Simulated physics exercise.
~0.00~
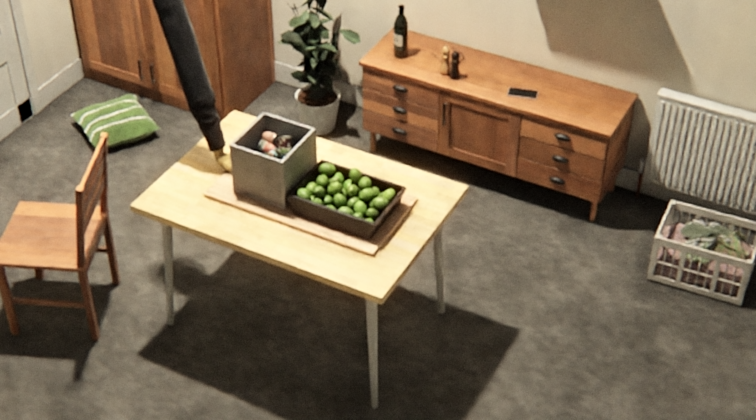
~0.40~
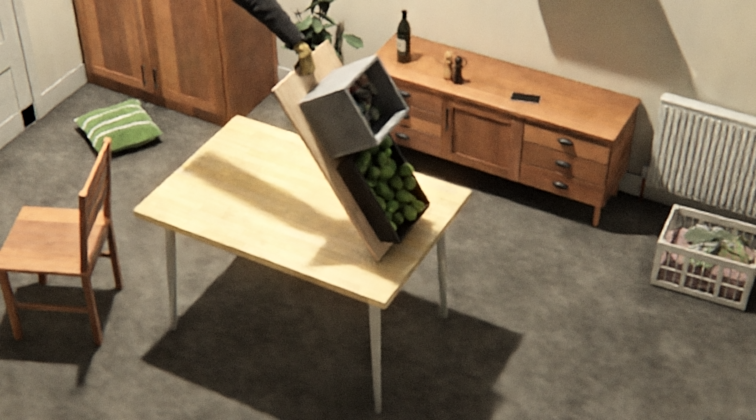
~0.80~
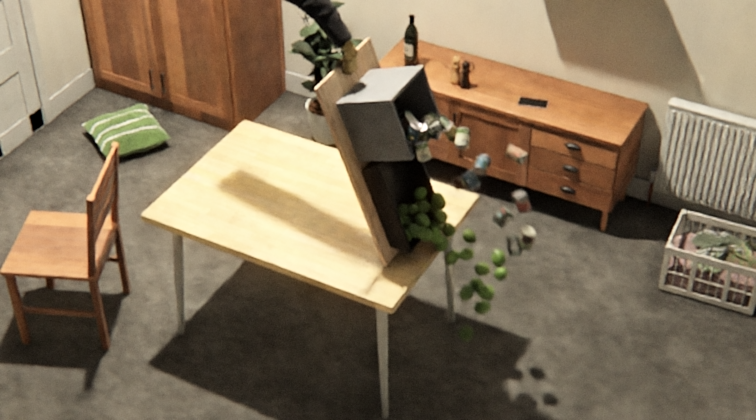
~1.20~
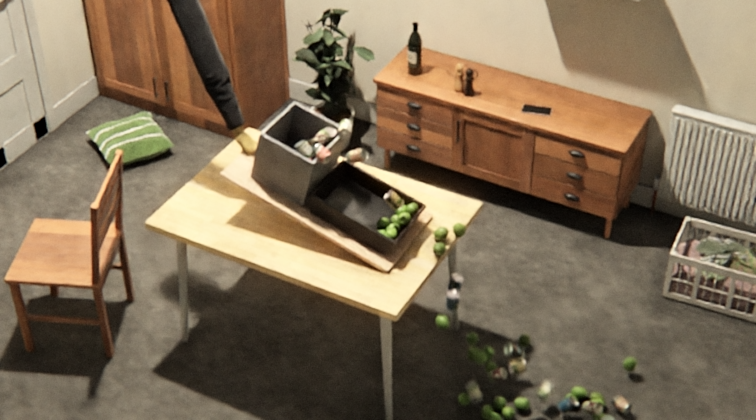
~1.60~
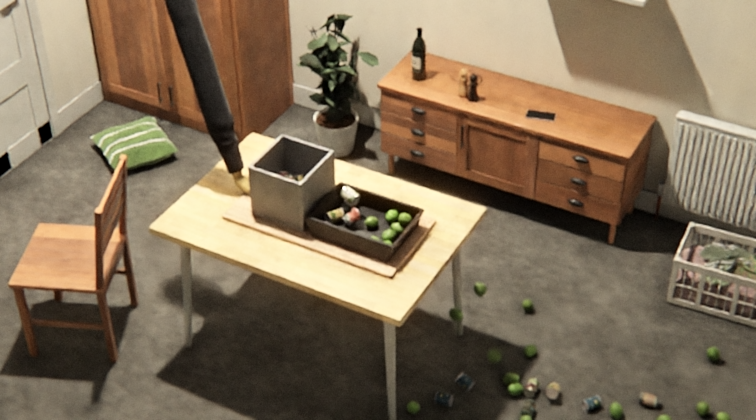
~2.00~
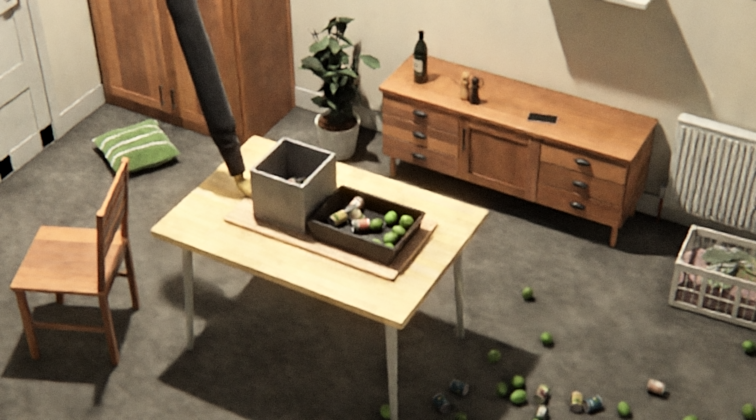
In a room with a wooden sideboard, a dark arm tipped up the left side of a board on a table, spilling limes and small tins from two boxes, then lowered it flat, leaving most of the limes scattered on the floor among tins.
